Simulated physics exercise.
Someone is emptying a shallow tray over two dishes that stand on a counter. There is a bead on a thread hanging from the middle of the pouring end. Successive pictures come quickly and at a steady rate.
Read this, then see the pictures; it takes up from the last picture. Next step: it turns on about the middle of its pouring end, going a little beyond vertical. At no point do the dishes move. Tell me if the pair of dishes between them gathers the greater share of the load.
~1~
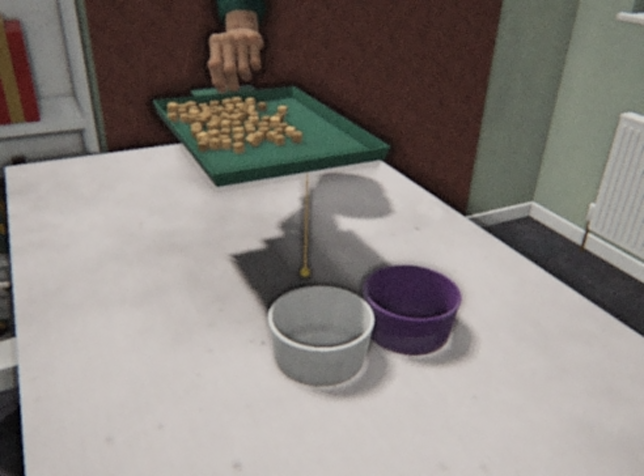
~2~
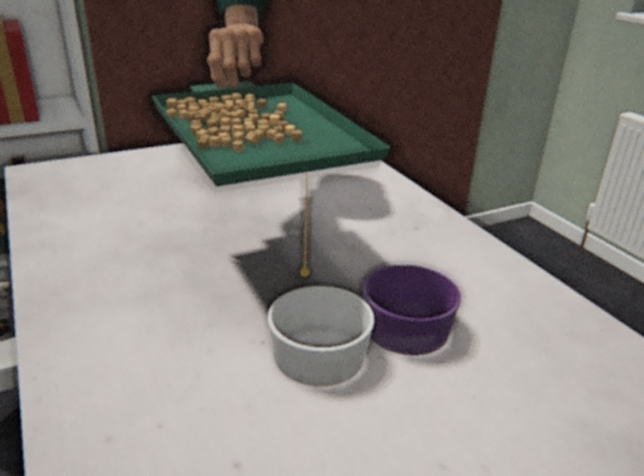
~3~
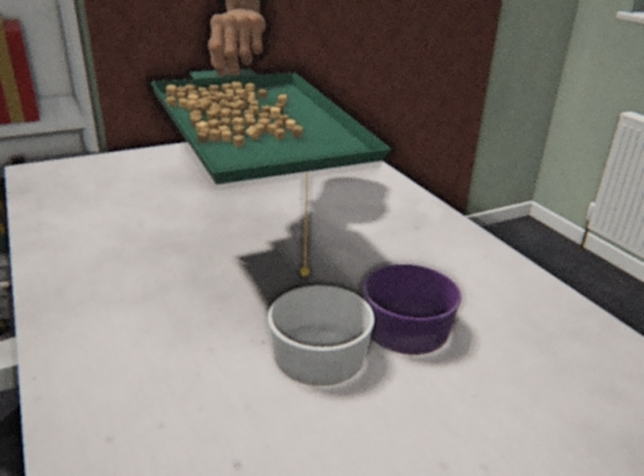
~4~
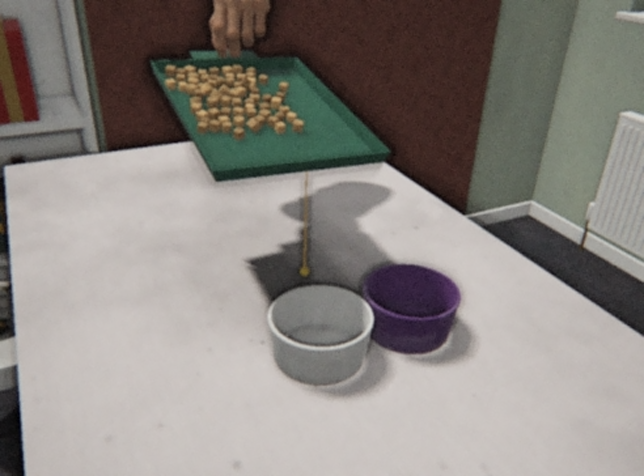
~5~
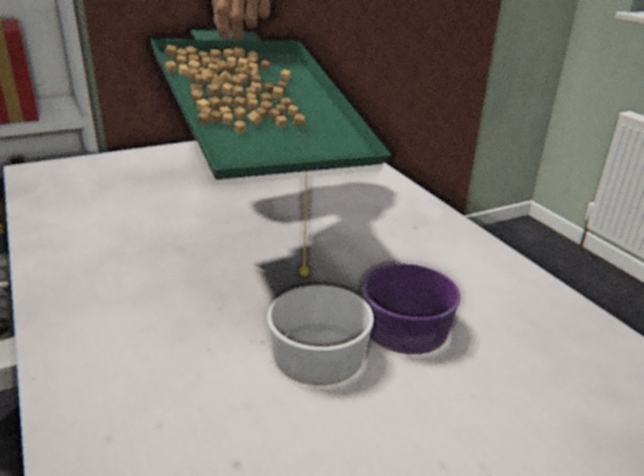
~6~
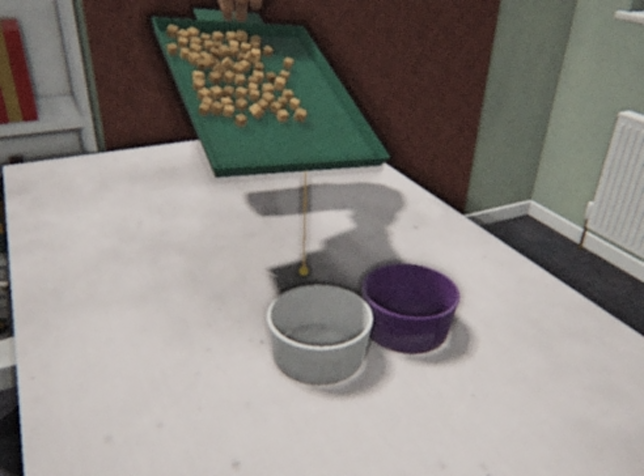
They do.
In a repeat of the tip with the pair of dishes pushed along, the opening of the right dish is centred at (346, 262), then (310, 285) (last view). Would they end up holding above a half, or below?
Result, first setup: The minor share; second setup: The minor share.
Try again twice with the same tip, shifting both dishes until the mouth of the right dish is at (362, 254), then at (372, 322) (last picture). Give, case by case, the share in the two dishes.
The first position comes out at 20 per cent, the other at 30 per cent.
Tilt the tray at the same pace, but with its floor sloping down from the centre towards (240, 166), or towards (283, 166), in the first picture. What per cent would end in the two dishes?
10 % then 50 %, roughly.
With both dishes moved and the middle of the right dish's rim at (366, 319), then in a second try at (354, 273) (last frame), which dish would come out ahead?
Try 1: The dish to the right; try 2: The dish to the right.
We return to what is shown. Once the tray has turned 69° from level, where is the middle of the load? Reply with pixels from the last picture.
Near (337, 150).
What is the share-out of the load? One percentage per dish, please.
Count per hundred - left dish ~ 30, right dish ~ 40.
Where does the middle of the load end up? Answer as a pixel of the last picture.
(389, 322).
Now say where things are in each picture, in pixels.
Corners of the pouring end near (216, 172) and (385, 146), level; middle of the load near (234, 120), small wooden cubes; left dish near (344, 363); right dish near (438, 333); bead on its thread near (305, 272), in the first picture.
Corners of the pouring end near (216, 172) and (385, 146), level; middle of the load near (234, 117), in the second picture.
Corners of the pouring end near (216, 170) and (386, 148), tipped barely, lowest at the right corner; middle of the load near (234, 108), in the third picture.
Corners of the pouring end near (217, 168) and (386, 150), tipped a little, lowest at the right corner; middle of the load near (235, 95), in the fourth picture.
Corners of the pouring end near (218, 167) and (386, 153), tipped clearly, lowest at the right corner; middle of the load near (236, 83), in the fifth picture.
Corners of the pouring end near (218, 165) and (386, 155), tipped clearly, lowest at the right corner; middle of the load near (238, 70); left dish near (343, 362); right dish near (436, 331), in the sixth picture.
Shortly afterwards, tray tipped steeply; the bulk on the tray; a little in the air.
Next, tray tipped past a quarter turn; near a quarter on the tray; a little in the left dish; near a third in the right dish; a little outside both; near a quarter in the air.
Some moments later, tray tipped past a quarter turn; near a quarter in the left dish; near half in the right dish; near a third outside both.
In the end, tray tipped past a quarter turn; near a quarter in the left dish; near half in the right dish; near a third outside both.
